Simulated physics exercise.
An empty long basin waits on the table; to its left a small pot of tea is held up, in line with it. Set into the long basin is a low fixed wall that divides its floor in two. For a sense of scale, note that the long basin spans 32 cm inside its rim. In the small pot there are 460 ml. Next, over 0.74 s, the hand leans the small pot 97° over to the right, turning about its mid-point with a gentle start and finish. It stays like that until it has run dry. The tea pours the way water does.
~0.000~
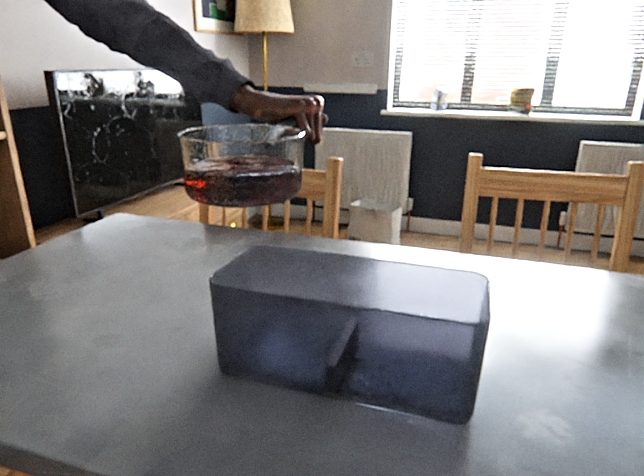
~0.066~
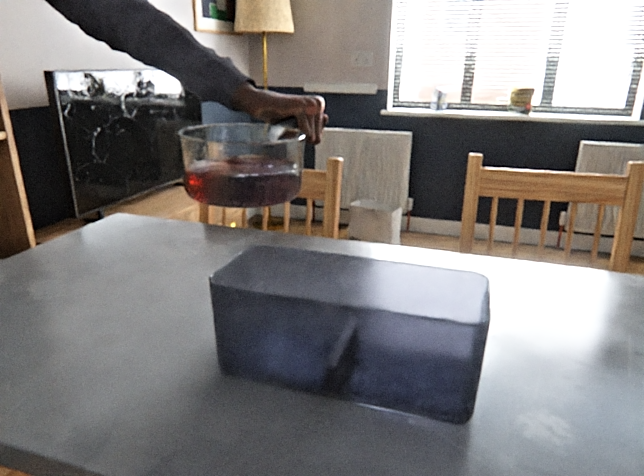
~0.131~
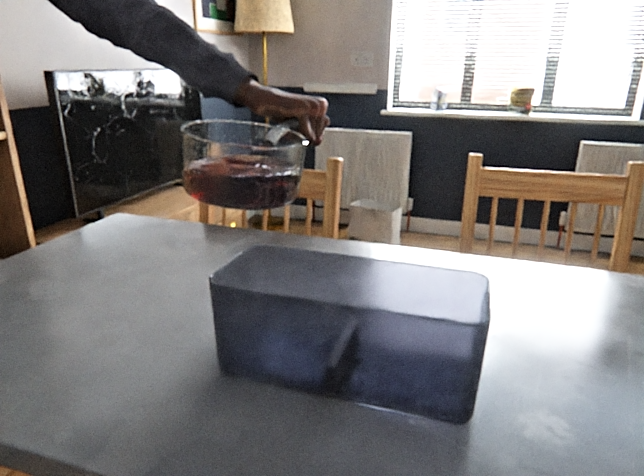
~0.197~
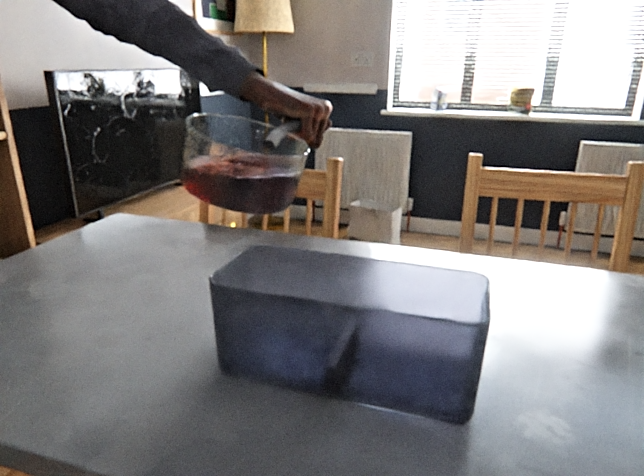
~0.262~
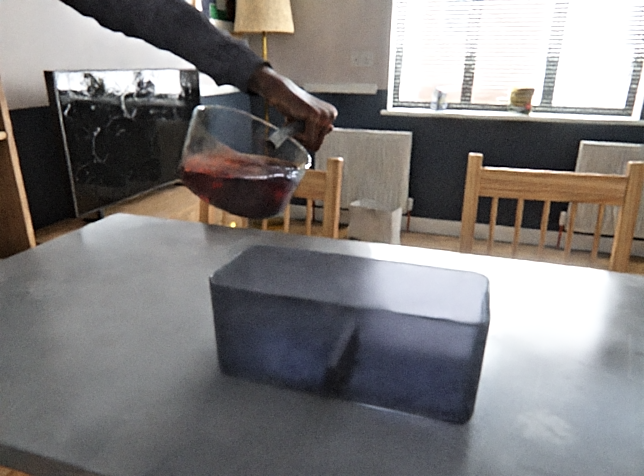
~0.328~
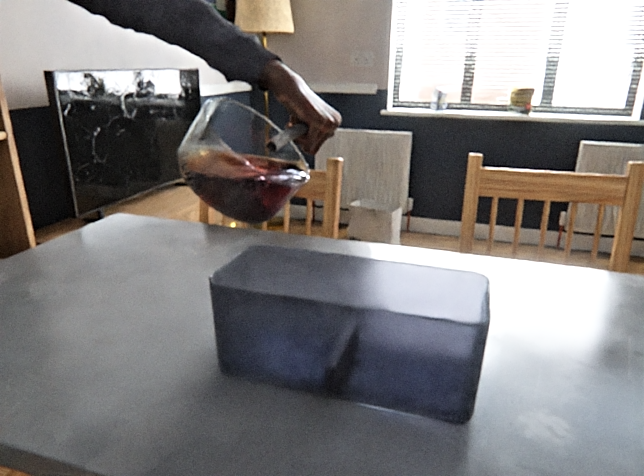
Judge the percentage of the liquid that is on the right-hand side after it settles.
My estimate is 22 %.
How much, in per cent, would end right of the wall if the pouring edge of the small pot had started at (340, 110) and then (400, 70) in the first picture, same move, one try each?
It comes to 90 per cent, and then 90 per cent.
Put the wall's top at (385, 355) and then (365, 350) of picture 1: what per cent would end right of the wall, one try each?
Roughly 15 per cent, then 10 per cent.
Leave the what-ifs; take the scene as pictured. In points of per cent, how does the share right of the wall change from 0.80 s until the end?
It ends up higher by roughly 1.
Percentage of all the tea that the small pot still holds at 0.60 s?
Still held: Roughly 38 % of the total.
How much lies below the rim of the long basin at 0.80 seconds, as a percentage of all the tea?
Around 78 parts in a hundred.
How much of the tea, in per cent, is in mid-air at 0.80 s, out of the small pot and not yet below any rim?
Around 10 percent of it is airborne.
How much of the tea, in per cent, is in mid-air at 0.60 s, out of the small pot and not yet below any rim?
Some 32 per cent, I reckon.
After 0.60 s the tilt is 89° and 37 per cent is still to pour, 23 is left of the wall and 7 right of it.
After 0.80 s the tilt is 97° and 13 per cent is still to pour, 57 is left of the wall and 20 right of it.
After 1.01 s the tilt is 97° and 3 per cent is still to pour, 73 is left of the wall and 21 right of it.
After 1.24 s the tilt is 97° and 1 per cent is still to pour, 77 is left of the wall and 22 right of it.
In the end 78 per cent lies left of the wall, 22 right of it and 0 outside.
